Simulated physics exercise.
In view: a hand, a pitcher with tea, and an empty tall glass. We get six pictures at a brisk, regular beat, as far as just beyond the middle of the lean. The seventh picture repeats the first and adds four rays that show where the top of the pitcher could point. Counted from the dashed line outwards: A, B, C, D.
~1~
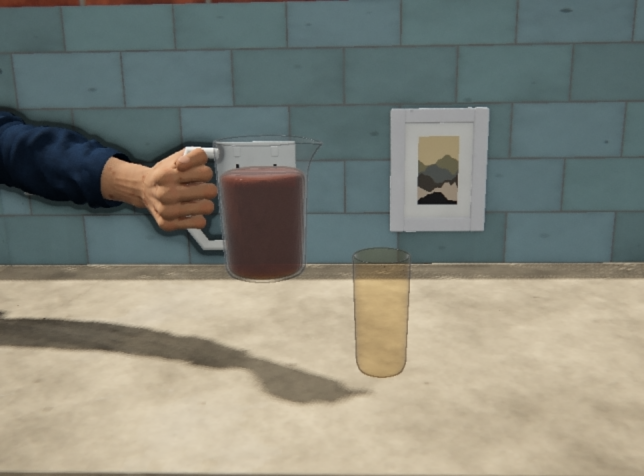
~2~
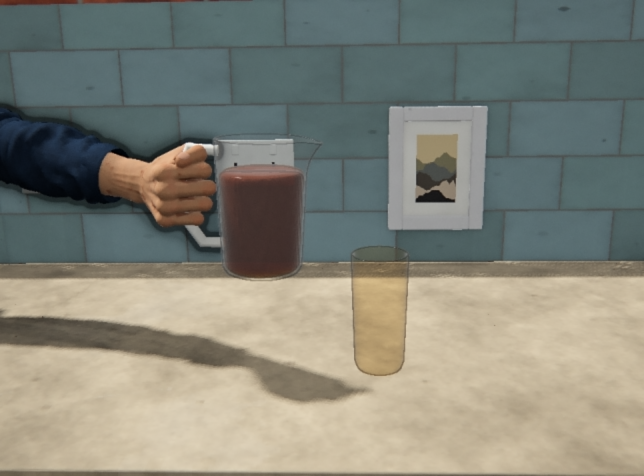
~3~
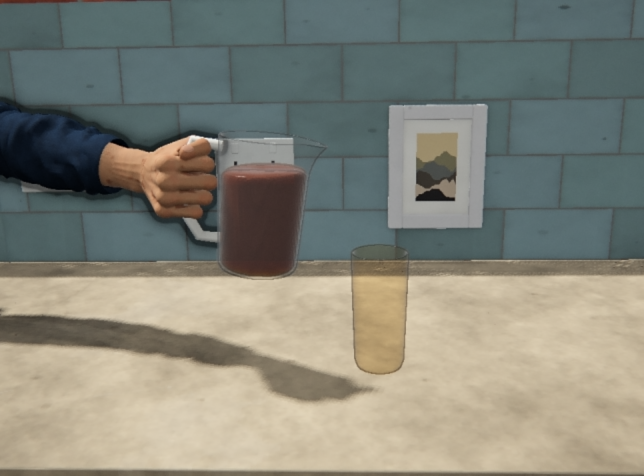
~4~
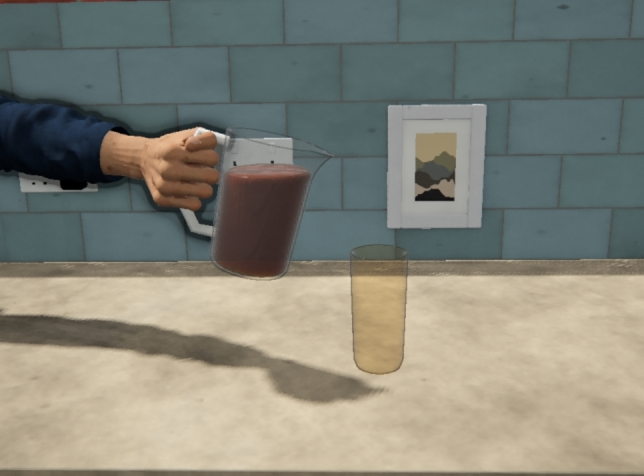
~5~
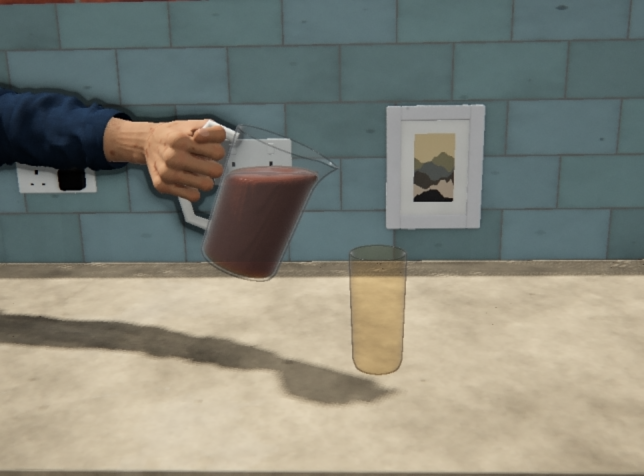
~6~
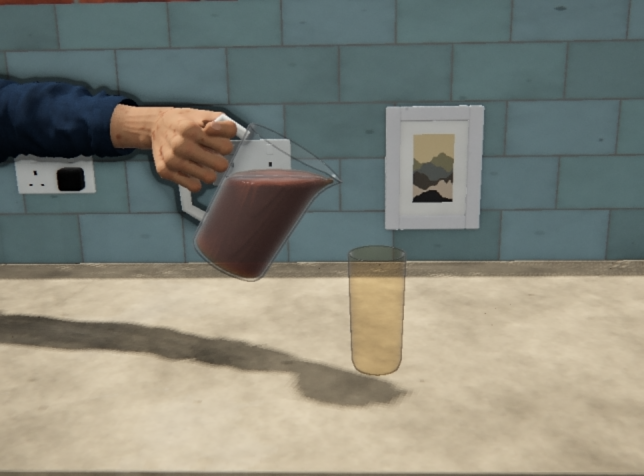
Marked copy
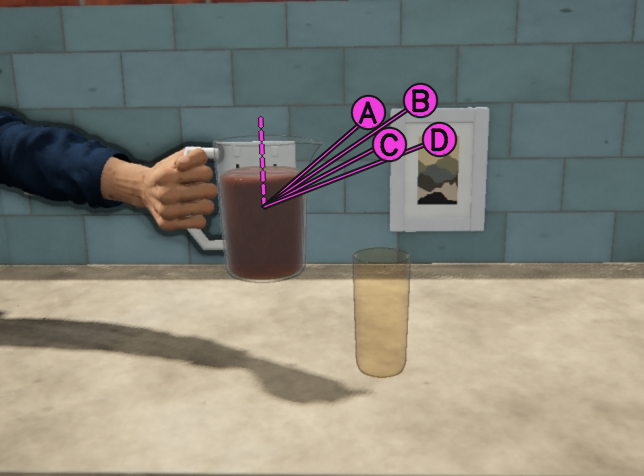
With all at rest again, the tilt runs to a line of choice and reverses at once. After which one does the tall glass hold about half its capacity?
I would pick mark B.
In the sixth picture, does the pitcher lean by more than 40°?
No.
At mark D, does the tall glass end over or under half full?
Over.
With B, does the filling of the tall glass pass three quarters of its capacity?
No, it does not.
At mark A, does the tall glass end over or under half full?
Under half.
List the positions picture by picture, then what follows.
The first picture shows upright, lip at (321, 143); rim of the tall glass round (382, 255); nothing has left yet.
The second picture shows upright, lip at (321, 143); nothing has left yet.
The third picture shows tipped about 6°, lip at (326, 146); nothing has left yet.
The fourth picture shows tipped about 13°, lip at (332, 155); nothing has left yet.
The fifth picture shows tipped about 22°, lip at (337, 167); nothing has left yet.
The sixth picture shows tipped about 31°, lip at (341, 181); nothing has left yet.
On the marked copy, A at (357, 126); B at (406, 110); C at (373, 149); D at (423, 145).
If A is chosen, the tall glass ends with about 30 % of what it can hold.
If B is chosen, the tall glass ends with about 48 % of what it can hold.
If C is chosen, the tall glass ends with about 70 % of what it can hold.
If D is chosen, the tall glass ends with about 94 % of what it can hold.
